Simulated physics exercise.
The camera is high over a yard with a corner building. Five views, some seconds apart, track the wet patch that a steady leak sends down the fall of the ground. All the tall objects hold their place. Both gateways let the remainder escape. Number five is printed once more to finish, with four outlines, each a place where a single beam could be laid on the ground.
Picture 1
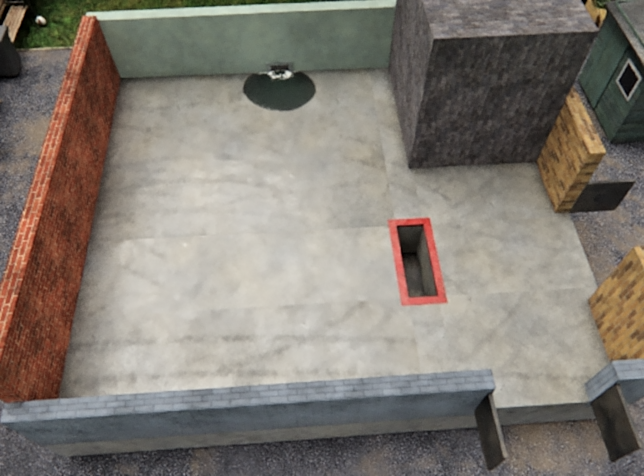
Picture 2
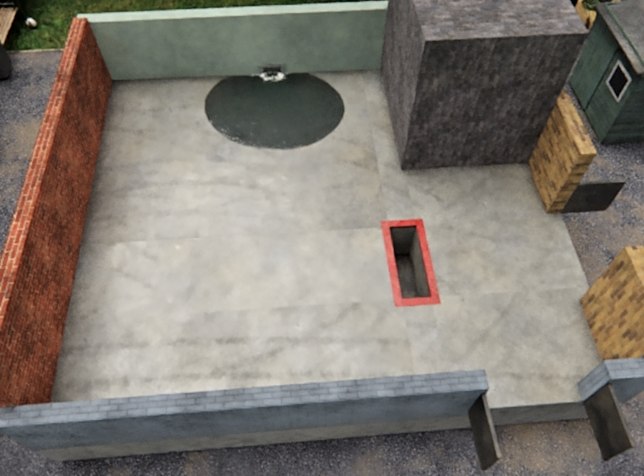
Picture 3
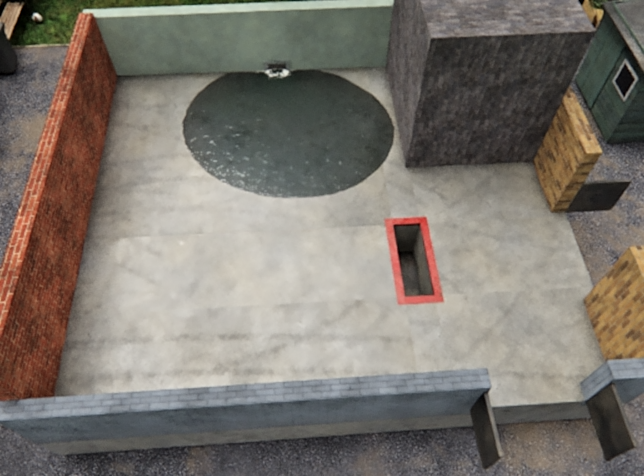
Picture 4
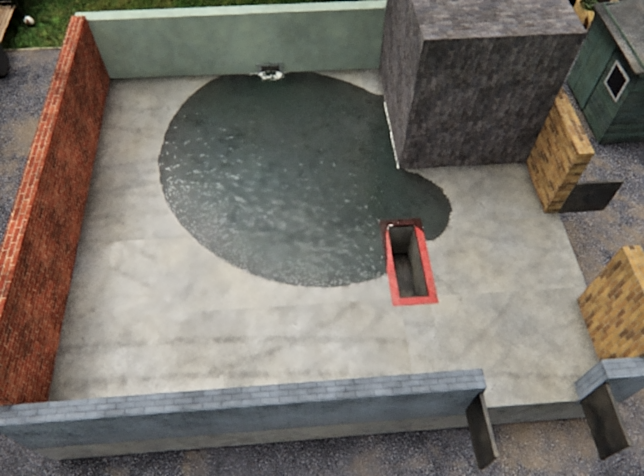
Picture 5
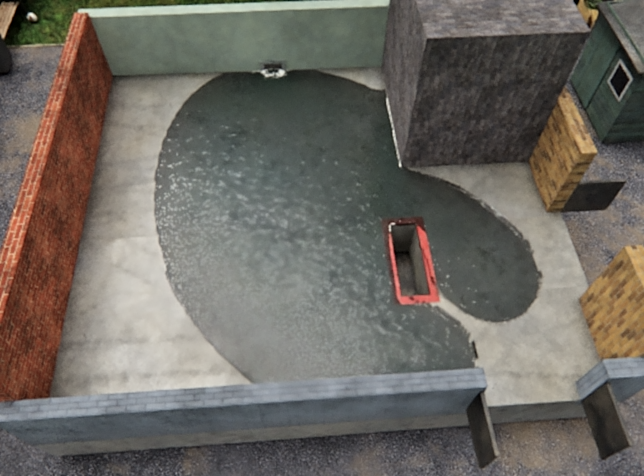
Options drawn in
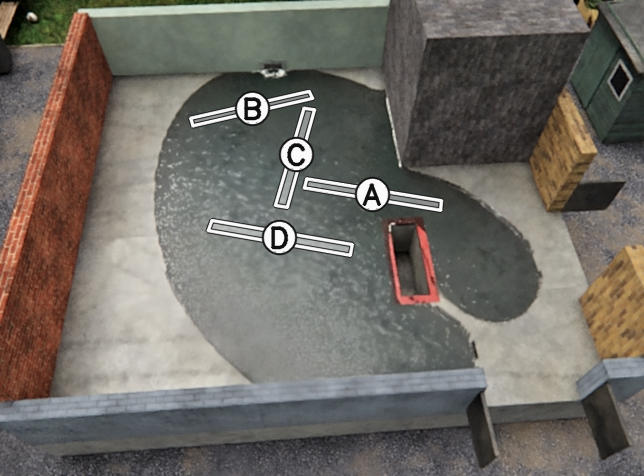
Walled concrete yard seen from above, with dark water spreading from the back wall, rounding a grey block and reaching a red-edged pit.
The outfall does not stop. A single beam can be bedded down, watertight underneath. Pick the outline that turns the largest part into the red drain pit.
D is best.
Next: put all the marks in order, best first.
The order is D, B, C, A.
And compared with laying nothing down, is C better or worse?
It is worse.
In white, A from (305, 183) to (441, 205); B from (191, 122) to (310, 94); C from (281, 206) to (309, 109); D from (210, 225) to (351, 249).
With A, about 6 % of the stream goes into the red drain pit, about 94 % out by the gates.
With B, about 28 % of the stream goes into the red drain pit, about 72 % out by the gates.
With C, about 18 % of the stream goes into the red drain pit, about 82 % out by the gates.
With D, about 72 % of the stream goes into the red drain pit, about 28 % out by the gates.
